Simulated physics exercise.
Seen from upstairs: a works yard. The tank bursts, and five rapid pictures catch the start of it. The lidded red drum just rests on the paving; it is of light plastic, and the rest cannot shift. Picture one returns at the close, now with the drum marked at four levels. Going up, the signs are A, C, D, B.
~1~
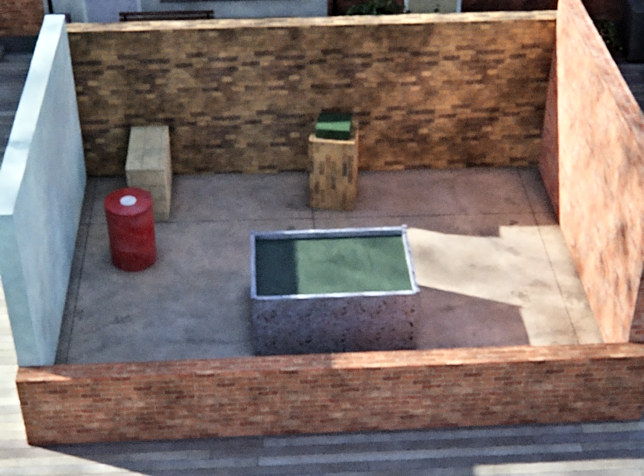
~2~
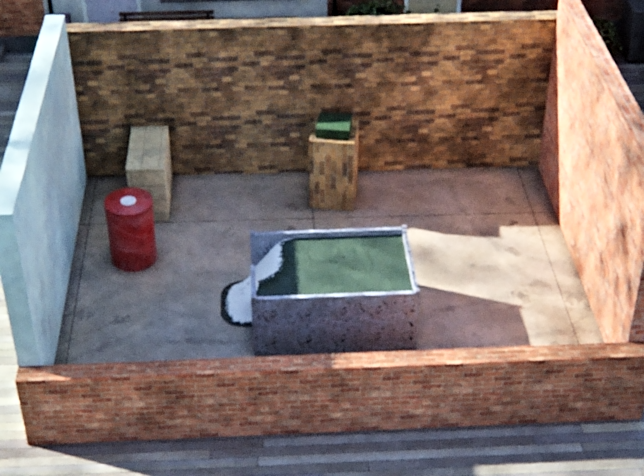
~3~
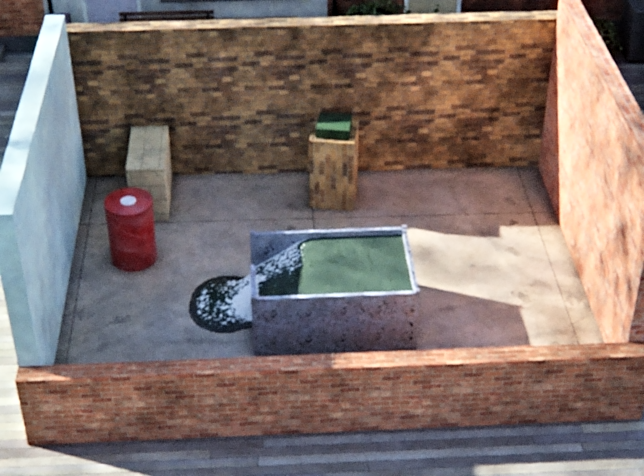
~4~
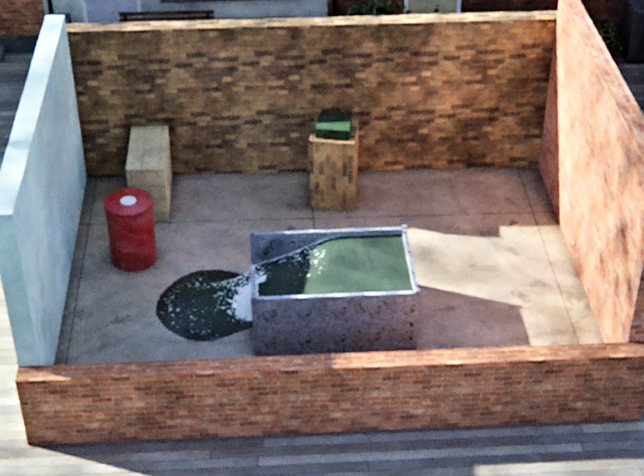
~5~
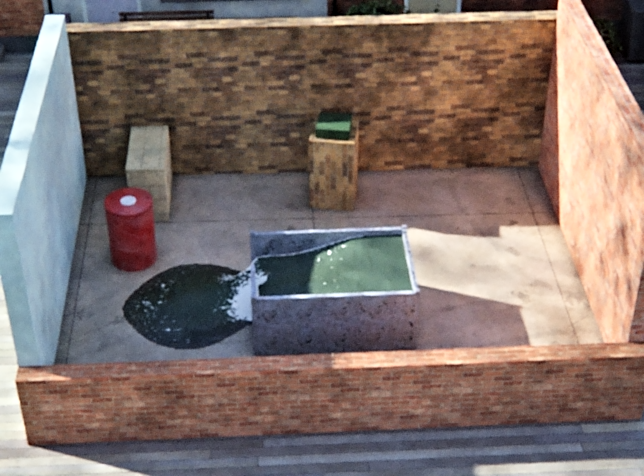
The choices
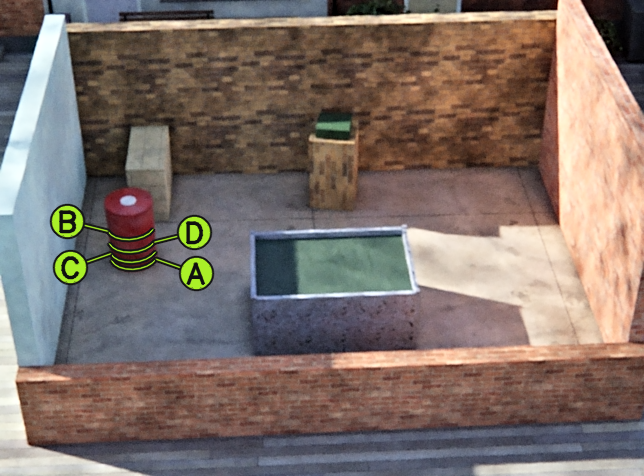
A full tank lets water out its left side, and a dark pool spreads leftward.
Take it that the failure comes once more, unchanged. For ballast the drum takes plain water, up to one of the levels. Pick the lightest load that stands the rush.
The answer is line D.
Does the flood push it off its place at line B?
No, not at all.
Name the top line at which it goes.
It is C.
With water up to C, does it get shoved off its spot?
Yes.
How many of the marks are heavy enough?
Two of the four.
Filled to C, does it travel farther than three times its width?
No.
In lime, A at (132, 269); B at (129, 239); C at (132, 262); D at (130, 252); from the bottom up A, C, D, B.
For line A, it is pushed about 3 times its own width away.
For line B, it does not move.
For line C, it is pushed about its own width away.
For line D, it does not move.
